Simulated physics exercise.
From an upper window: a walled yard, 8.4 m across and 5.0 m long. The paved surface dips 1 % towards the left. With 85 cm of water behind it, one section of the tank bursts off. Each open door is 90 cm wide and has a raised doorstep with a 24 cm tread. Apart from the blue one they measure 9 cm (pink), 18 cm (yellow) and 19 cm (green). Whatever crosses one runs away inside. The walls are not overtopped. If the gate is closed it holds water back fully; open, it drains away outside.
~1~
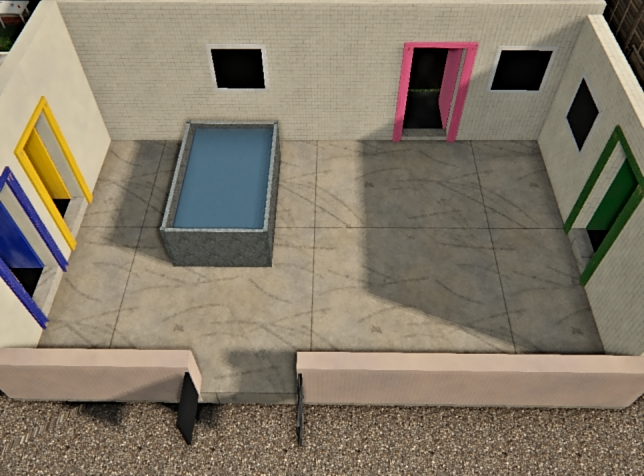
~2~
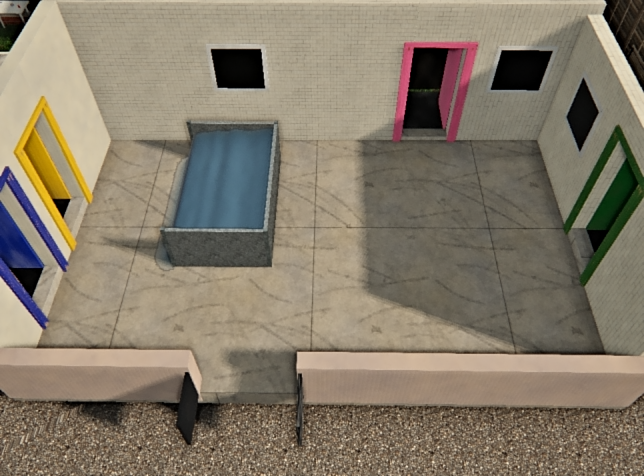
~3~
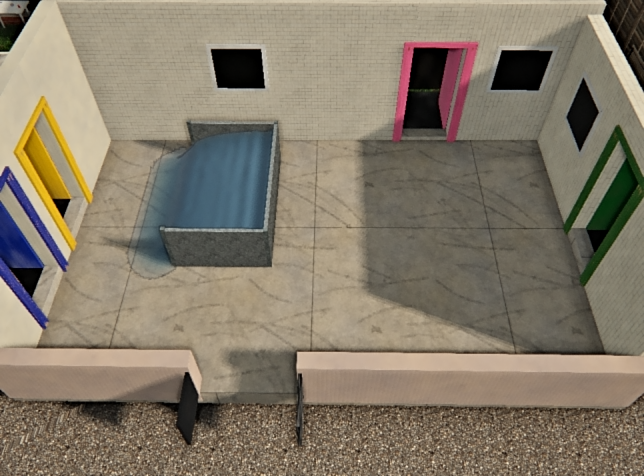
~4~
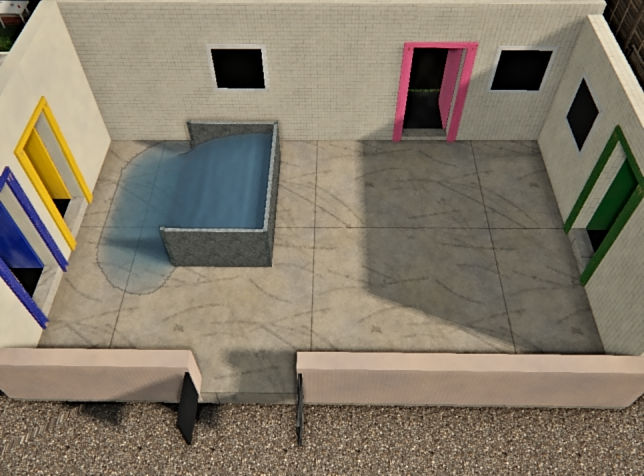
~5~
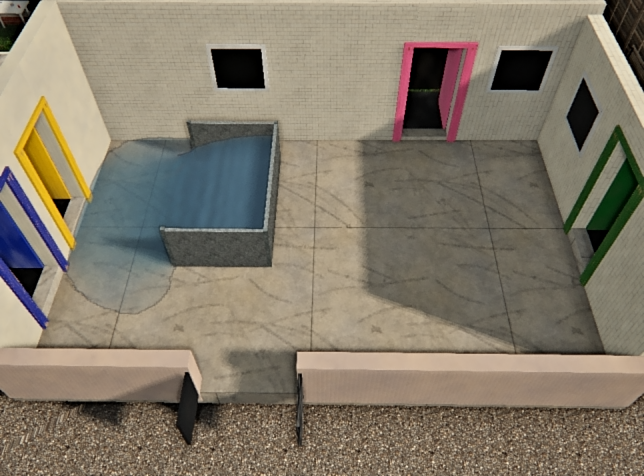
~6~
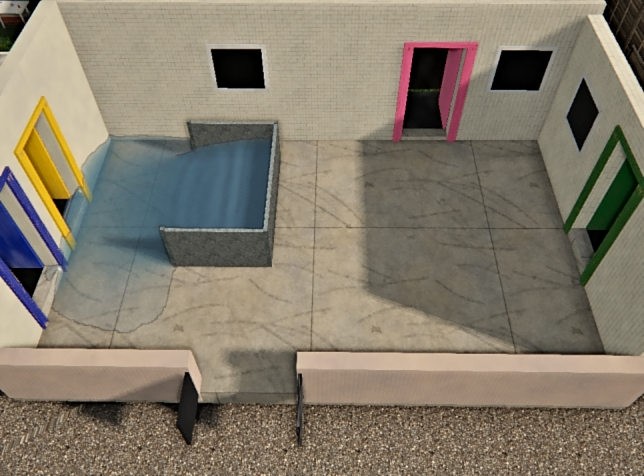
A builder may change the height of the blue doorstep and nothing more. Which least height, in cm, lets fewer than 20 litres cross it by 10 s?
Close to 23 cm is just enough.
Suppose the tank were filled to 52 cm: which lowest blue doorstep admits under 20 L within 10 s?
About 13.0 cm.
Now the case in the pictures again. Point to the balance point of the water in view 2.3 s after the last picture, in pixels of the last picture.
At about (157, 228).
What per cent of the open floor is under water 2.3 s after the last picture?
About 40 per cent.
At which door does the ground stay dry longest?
The green one.
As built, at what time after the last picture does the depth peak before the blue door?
Around 1.0 s.
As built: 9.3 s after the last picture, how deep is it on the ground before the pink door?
Some 6.5 cm.
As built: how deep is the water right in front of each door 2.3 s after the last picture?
In cm: Pink 0, yellow 24, green 0, blue 18.
Then, 0.7 s after the last picture water covers 20 % of the floor, deepest (61 cm) near (110, 144); 29 cm at the blue door, 11 litres in over its 19 cm doorstep.
Then, 2.3 s after the last picture water covers 40 % of the floor, deepest (33 cm) near (36, 353); 18 cm at the blue door, 38 litres in over its 19 cm doorstep.
Then, 9.3 s after the last picture water covers 95 % of the floor, deepest (11 cm) near (80, 230); 10 cm at the blue door, 39 litres in over its 19 cm doorstep.
At the blue door as built, the water peaked near 29 cm, 0.9 s after the last picture.
Run again over the same 10 s with other heights there, 43 litres in over 19 cm, 11 litres over 26 cm. The limit of 20 litres is kept from about 23 cm up.
